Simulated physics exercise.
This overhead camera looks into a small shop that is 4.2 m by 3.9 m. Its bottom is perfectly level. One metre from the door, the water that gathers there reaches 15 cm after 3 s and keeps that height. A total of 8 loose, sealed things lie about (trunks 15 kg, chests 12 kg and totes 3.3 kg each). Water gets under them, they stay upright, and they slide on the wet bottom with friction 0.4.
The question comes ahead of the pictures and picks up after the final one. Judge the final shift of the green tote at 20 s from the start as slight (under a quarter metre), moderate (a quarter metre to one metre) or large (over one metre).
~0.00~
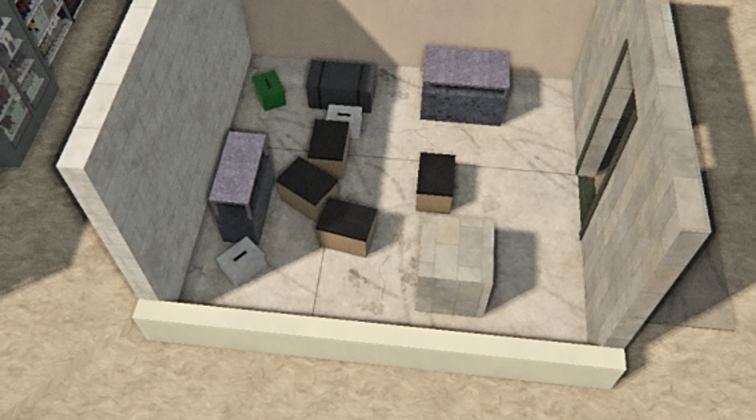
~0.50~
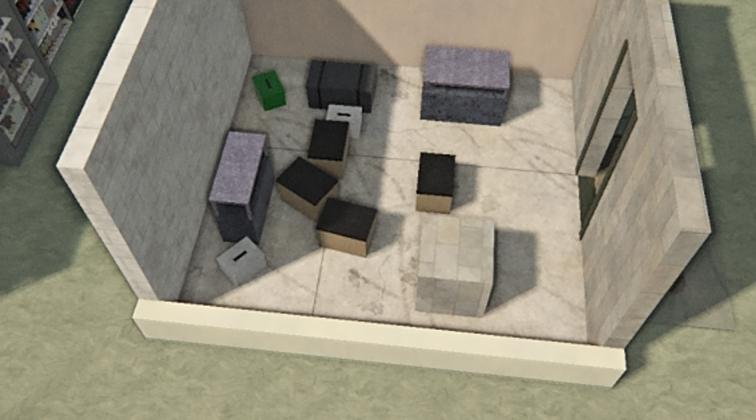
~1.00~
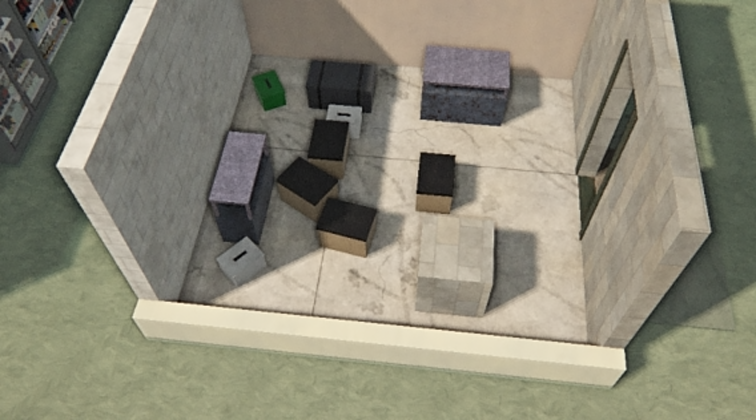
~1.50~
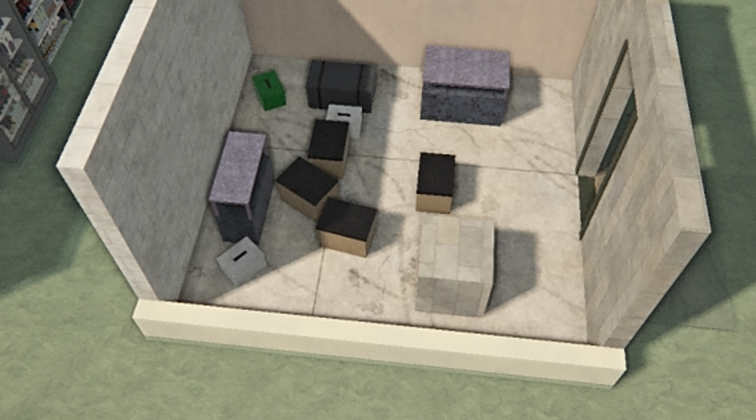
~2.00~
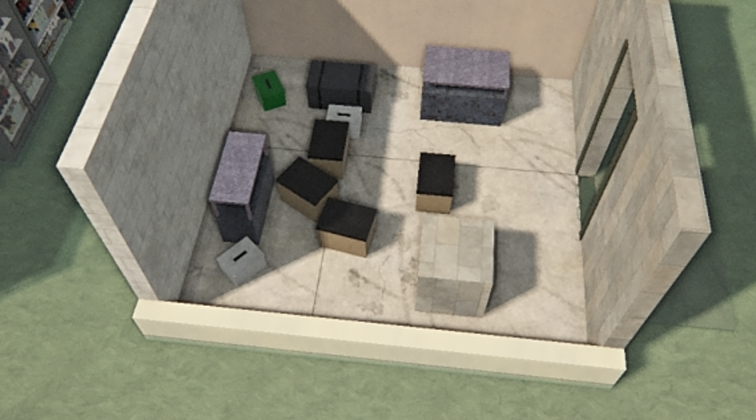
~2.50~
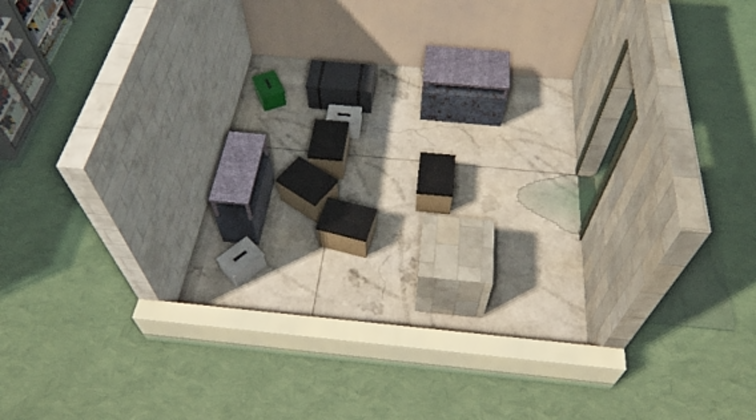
Moderate.
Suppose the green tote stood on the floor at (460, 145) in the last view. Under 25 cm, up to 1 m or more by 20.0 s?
It goes a long way.
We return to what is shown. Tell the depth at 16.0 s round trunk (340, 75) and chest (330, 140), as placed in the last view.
Some 7 cm at the first, some 9 cm at the second.
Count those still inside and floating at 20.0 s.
8 of them.
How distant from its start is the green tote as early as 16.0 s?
Roughly 40 cm.
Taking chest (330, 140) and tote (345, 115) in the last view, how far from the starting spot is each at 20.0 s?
120 cm and 140 cm respectively.
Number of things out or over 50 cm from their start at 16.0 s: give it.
I count 6 of them.
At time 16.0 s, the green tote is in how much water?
About 9 cm.
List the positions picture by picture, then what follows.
The first frame shows the green tote at (268, 84) rests on the ground; water covers 0.0 m2; 0 of 8 have shifted.
The second frame shows the green tote at (268, 84) rests on the ground; water covers 0.0 m2; 0 of 8 have shifted.
The third frame shows the green tote at (268, 84) rests on the ground; water covers 0.0 m2; 0 of 8 have shifted.
The fourth frame shows the green tote at (268, 84), on the bottom; water covers 0.0 m2; 0 of 8 have shifted.
The fifth frame shows the green tote at (268, 84) rests on the ground; water covers 0.0 m2; 0 of 8 have shifted.
The sixth frame shows the green tote at (268, 84) rests on the ground; water covers 0.3 m2; 0 of 8 have shifted.
After 4.0 s the green tote is near (268, 84), 0.0 m from its start, aground; 0 afloat.
After 9.0 s the green tote is near (267, 81), 0.1 m from its start, aground; 1 afloat.
After 16.0 s the green tote is near (263, 57), 0.4 m from its start, afloat; 8 afloat.
After 20.0 s the green tote is near (278, 49), 0.5 m from its start, afloat; 8 afloat.
